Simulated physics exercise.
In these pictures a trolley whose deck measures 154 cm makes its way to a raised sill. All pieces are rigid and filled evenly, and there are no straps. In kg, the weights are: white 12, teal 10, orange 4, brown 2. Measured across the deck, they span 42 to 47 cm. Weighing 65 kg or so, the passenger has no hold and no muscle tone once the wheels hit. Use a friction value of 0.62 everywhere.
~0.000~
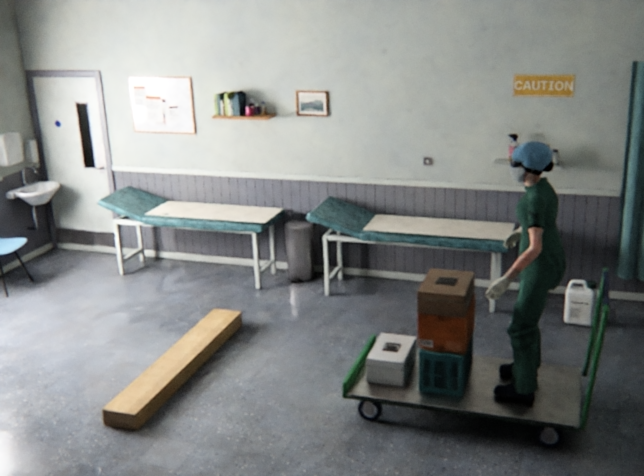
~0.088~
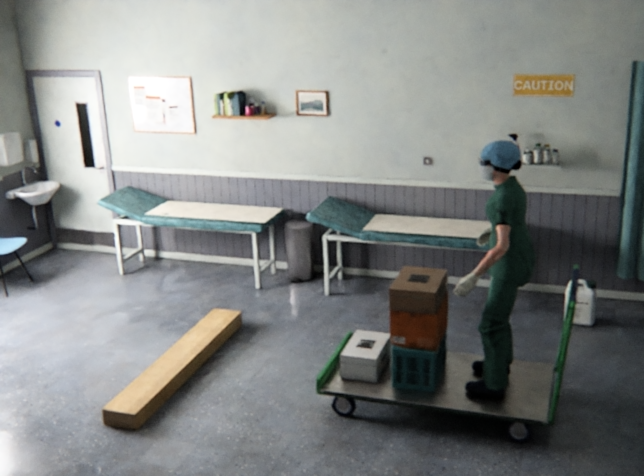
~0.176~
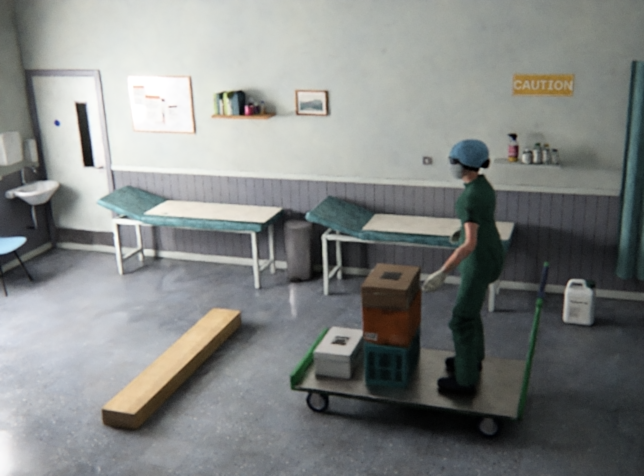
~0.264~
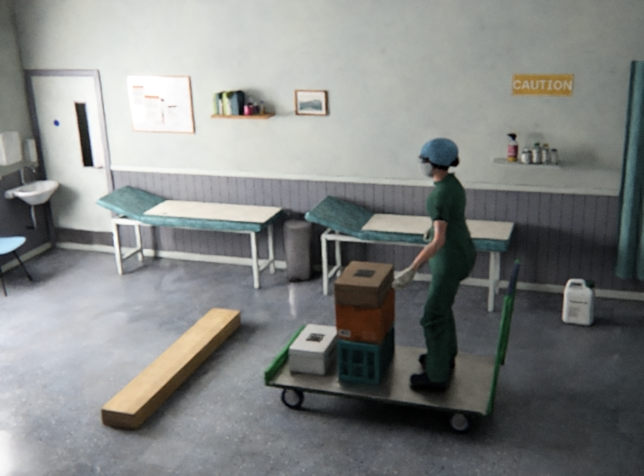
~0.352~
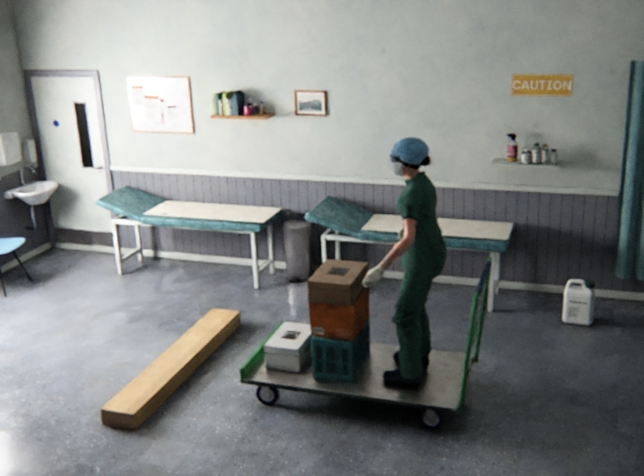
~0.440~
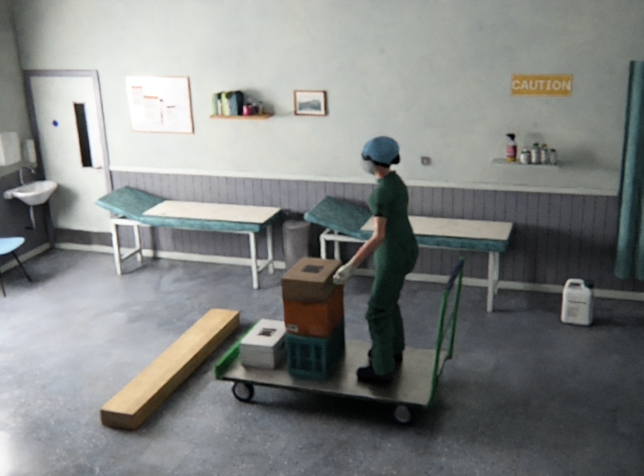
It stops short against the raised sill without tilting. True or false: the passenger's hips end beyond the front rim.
False.
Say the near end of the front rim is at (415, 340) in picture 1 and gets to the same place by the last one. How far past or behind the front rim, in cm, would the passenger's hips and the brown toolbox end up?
Rest points: Hips at 50 cm past, brown at 160 cm past.
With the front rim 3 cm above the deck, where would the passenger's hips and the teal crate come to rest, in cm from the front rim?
Both stay back - hips 60 cm behind, teal 50 cm behind.
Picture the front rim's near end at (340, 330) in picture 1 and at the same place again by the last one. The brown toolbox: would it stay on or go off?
Result for brown: Not carried.
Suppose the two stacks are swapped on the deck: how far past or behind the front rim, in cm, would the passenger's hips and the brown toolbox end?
The hips would end 20 past the front rim, and the brown one 120 past it.
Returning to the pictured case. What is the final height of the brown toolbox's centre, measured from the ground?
Close to 10 cm above the ground.
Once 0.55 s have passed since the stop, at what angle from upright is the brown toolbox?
I'd put the tilt near 80 degrees.
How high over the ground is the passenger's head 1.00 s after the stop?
At that moment it's around 90 cm off the ground.
Impact comes at 0.67 s.
After 1.22 s the passenger's hips are 51 cm behind the rim, near (236, 300) in the last picture's view.
After 1.67 s the passenger's hips are 52 cm behind the rim, near (237, 299) in the last picture's view.
At rest, 3.8 s, past the rim, brown toolbox; behind it, white toolbox, teal crate, orange carton and the passenger's hips.
